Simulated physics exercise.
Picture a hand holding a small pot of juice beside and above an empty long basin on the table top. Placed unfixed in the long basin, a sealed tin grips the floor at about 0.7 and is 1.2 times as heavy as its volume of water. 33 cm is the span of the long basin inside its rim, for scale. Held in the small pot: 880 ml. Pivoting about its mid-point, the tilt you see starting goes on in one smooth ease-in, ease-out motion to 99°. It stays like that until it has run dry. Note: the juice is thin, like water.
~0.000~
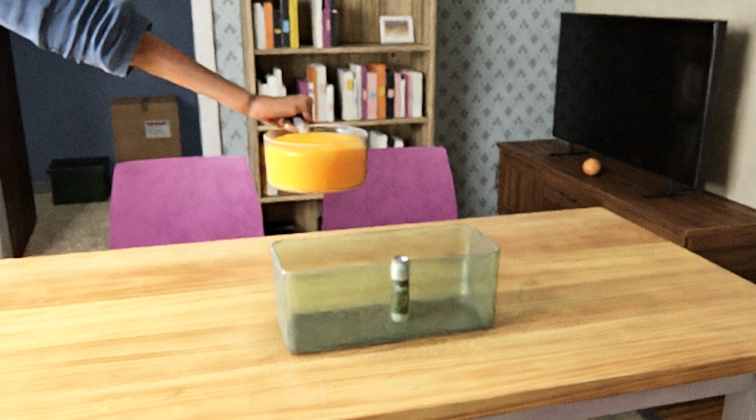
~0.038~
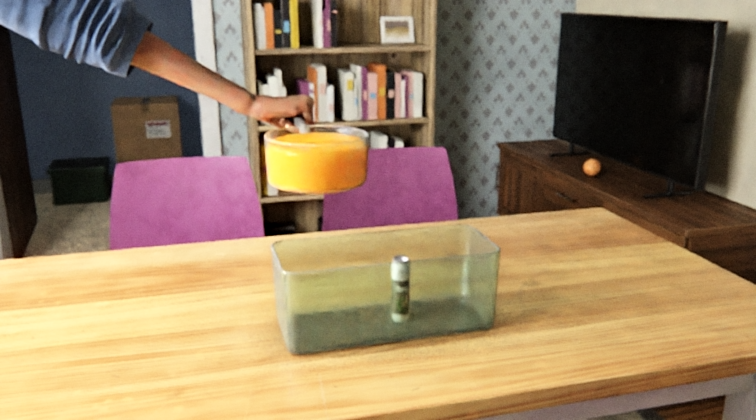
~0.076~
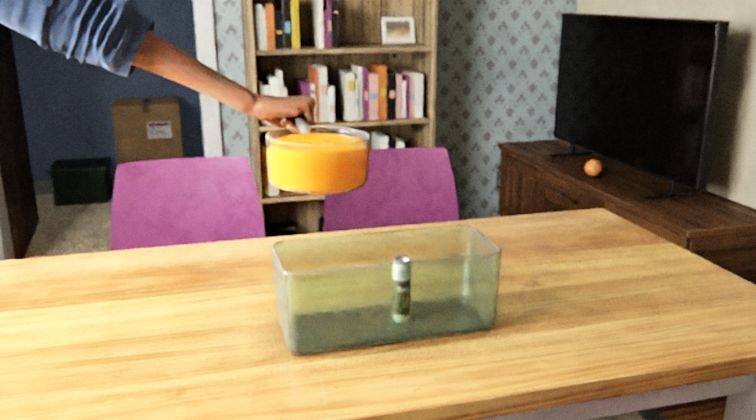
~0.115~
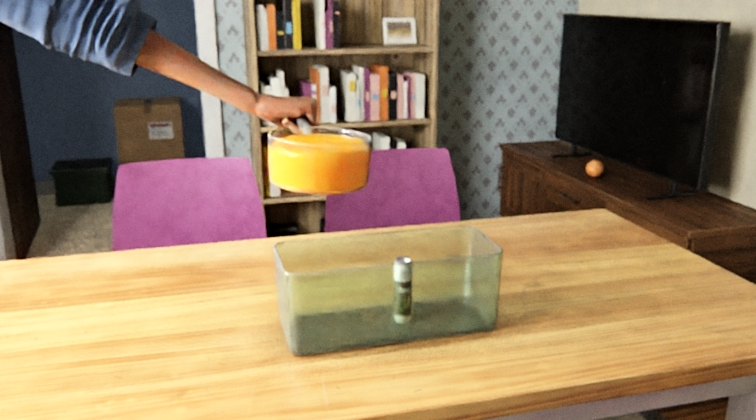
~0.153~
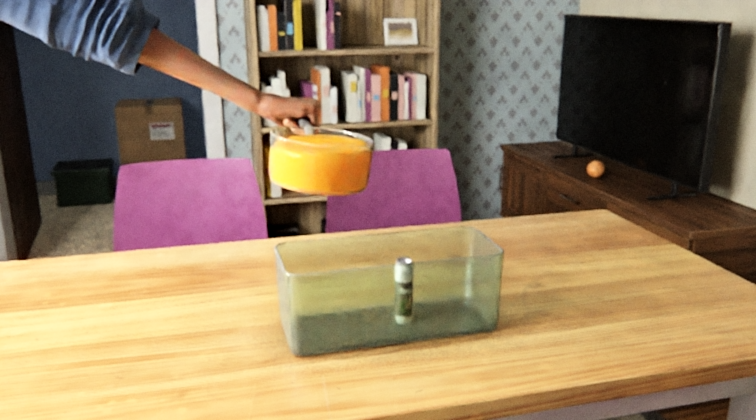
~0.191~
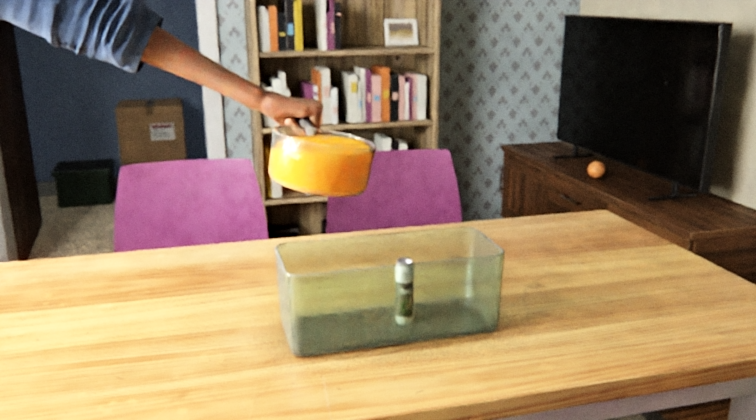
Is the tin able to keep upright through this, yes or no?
Yes, it remains upright.
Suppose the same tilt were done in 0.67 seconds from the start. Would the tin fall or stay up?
The tin would stay balanced.
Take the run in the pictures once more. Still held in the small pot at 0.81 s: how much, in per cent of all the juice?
Near 10 in a hundred.
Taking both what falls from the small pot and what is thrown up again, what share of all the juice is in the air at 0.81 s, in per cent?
Roughly 10 %.
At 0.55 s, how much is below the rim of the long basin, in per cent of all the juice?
Roughly 12 per cent.
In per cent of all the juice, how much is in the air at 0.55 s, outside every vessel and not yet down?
36 %.
By 0.55 s the tilt is 68° and 52 per cent is still to pour; the tin stands where it began.
By 0.81 s the tilt is 97° and 10 per cent is still to pour; the tin stands where it began.
By 1.09 s the tilt is 99° and 1 per cent is still to pour; the tin stands where it began.
By 1.39 s the tilt is 99° and 0 per cent is still to pour; the tin stands where it began.
At rest the tin stands where it began.
